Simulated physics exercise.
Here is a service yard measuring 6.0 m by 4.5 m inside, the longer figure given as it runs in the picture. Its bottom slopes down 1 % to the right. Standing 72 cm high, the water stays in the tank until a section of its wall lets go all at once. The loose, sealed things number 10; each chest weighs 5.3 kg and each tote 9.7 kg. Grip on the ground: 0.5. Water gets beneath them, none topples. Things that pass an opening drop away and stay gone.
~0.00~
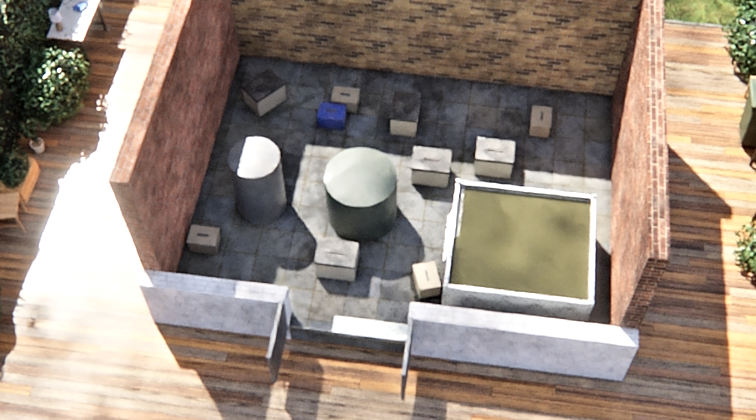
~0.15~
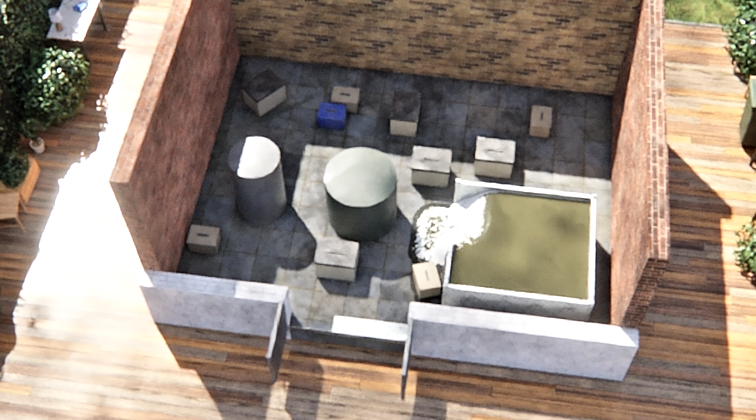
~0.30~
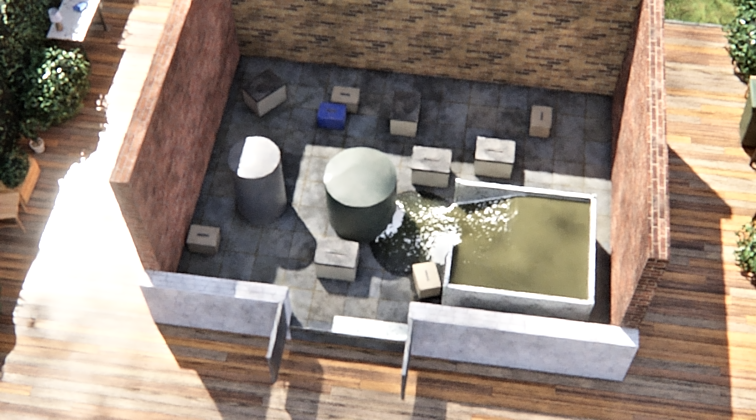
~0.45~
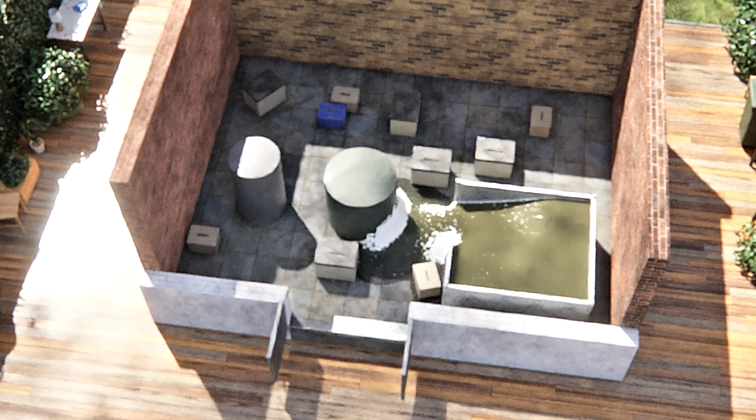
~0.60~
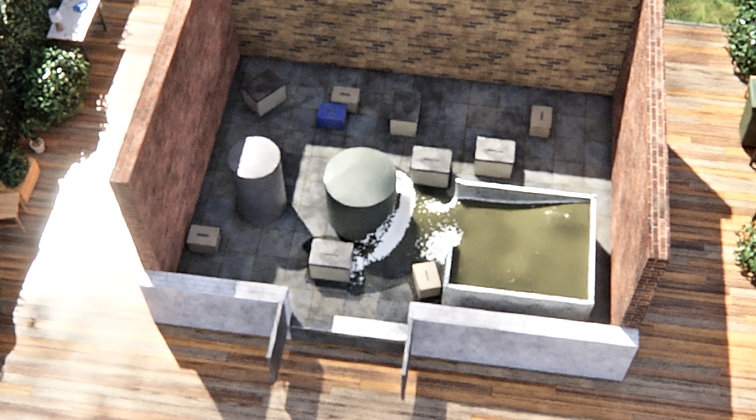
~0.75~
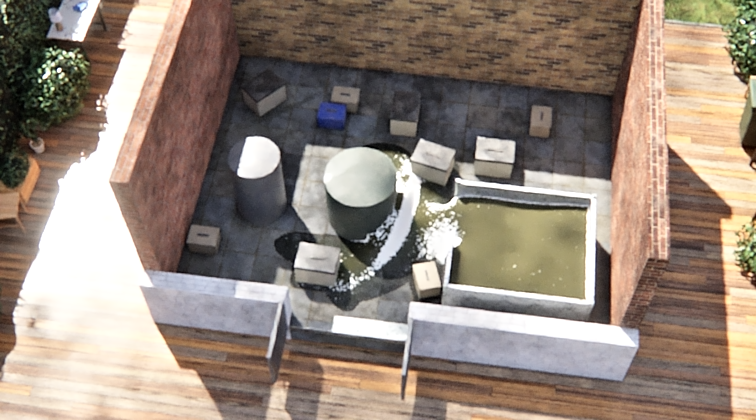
Murky water pouring from the left side of a square tank, spreading around a wide cylinder and shifting two pale boxes.
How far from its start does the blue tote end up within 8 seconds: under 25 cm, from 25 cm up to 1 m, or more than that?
A fair way, under a metre.
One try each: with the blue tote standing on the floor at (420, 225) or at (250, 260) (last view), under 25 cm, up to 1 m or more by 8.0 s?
Taken in turn, it is carried a long way and then stays almost motionless.
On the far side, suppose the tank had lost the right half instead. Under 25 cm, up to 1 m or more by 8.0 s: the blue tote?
I'd expect the blue tote to have ended up far off.
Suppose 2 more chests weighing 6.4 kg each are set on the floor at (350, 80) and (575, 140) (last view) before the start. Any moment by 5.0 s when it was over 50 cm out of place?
First far enough, second not far enough.
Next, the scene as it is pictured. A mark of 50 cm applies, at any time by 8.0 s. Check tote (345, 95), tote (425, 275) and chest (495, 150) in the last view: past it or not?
Well, going one by one, it's too far, not that far and not that far.
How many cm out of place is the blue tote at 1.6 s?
Displacement near 20 cm.
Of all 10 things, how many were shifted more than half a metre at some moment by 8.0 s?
The answer here is 6.
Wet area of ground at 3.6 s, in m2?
Around 20 m2 of it.
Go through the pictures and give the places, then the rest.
The first picture shows the blue tote at (332, 111) rests on the ground; water covers 2.8 m2; 0 of 10 have shifted.
The second picture shows the blue tote at (332, 111) rests on the ground; 3.3 m2 under water; 0 of 10 have shifted.
The third picture shows the blue tote at (332, 111) rests on the ground; 4.0 m2 under water; 0 of 10 have shifted.
The fourth picture shows the blue tote at (332, 111), on the bottom; water covers 4.4 m2; 0 of 10 have shifted.
The fifth picture shows the blue tote at (332, 111), on the bottom; 4.9 m2 under water; 1 of 10 have shifted.
The sixth picture shows the blue tote at (332, 111) rests on the ground; water covers 5.8 m2; 2 of 10 have shifted.
After 1.6 s the blue tote is near (319, 107), 0.2 m from its start, aground; 0 of 10 are out; 2 afloat.
After 3.6 s the blue tote is near (306, 99), 0.5 m from its start, aground; 0 of 10 are out; 4 afloat.
After 5.6 s the blue tote is near (306, 100), 0.5 m from its start, aground; 0 of 10 are out; 4 afloat.
After 8.0 s the blue tote is near (307, 102), 0.4 m from its start, aground; 0 of 10 are out; 5 afloat.
